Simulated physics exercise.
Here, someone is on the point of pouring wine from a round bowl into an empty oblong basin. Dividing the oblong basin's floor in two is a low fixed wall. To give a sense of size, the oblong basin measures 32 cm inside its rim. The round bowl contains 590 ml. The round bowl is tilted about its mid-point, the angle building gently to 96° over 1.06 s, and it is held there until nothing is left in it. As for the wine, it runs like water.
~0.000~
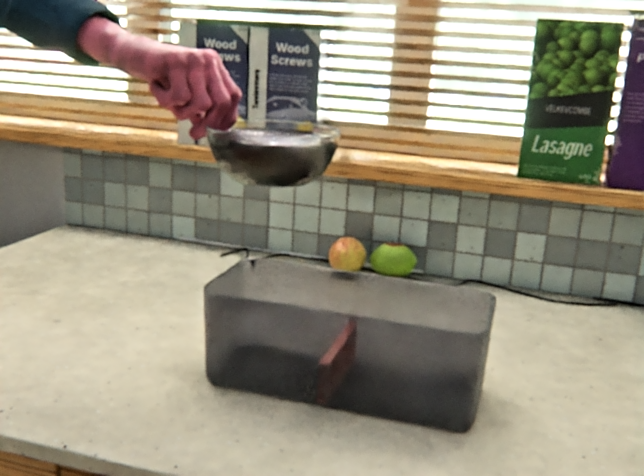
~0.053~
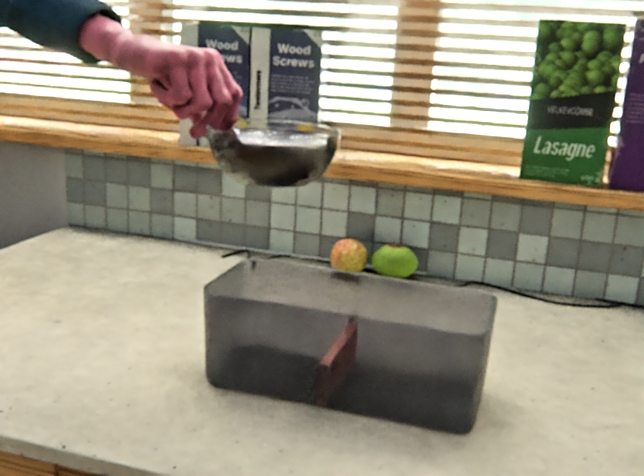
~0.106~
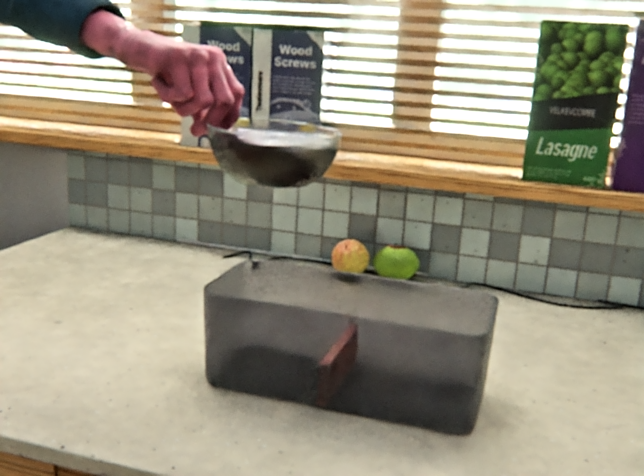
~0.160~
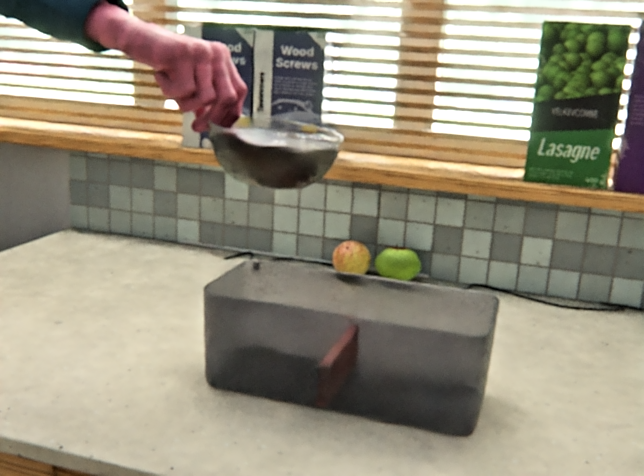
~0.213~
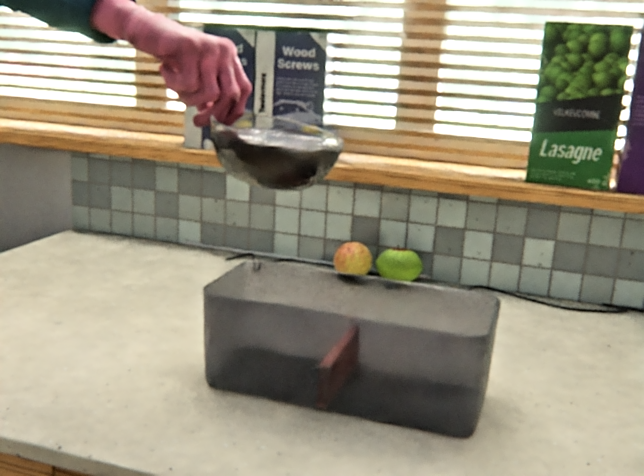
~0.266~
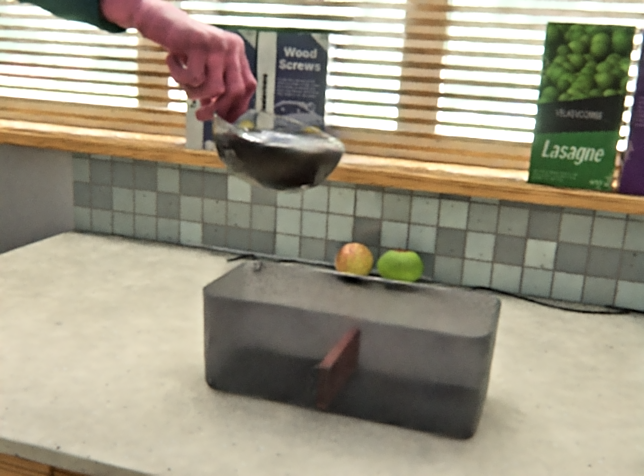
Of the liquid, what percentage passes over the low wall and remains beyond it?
The far part has about 86 per cent.
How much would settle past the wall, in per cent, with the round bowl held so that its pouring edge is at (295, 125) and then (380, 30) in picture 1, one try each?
Some 55 and 95 per cent, in that order.
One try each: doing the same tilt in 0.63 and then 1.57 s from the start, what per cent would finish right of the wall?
80 then 90 %.
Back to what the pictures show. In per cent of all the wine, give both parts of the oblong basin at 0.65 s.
1 left and 26 right, roughly.
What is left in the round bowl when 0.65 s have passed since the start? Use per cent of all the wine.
32 %.
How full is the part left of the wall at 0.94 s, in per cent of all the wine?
Left share: Approx. 7 %.
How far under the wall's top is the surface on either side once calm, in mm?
Looks like roughly 46 mm on the left and roughly 26 mm on the right.
After 0.65 s the tilt is 65° and 32 per cent is still to pour, 1 is left of the wall and 26 right of it.
After 0.94 s the tilt is 93° and 2 per cent is still to pour, 7 is left of the wall and 84 right of it.
After 1.24 s the tilt is 96° and 0 per cent is still to pour, 13 is left of the wall and 86 right of it.
After 1.56 s the tilt is 96° and 0 per cent is still to pour, 13 is left of the wall and 86 right of it.
In the end 13 per cent lies left of the wall, 86 right of it and 1 outside.
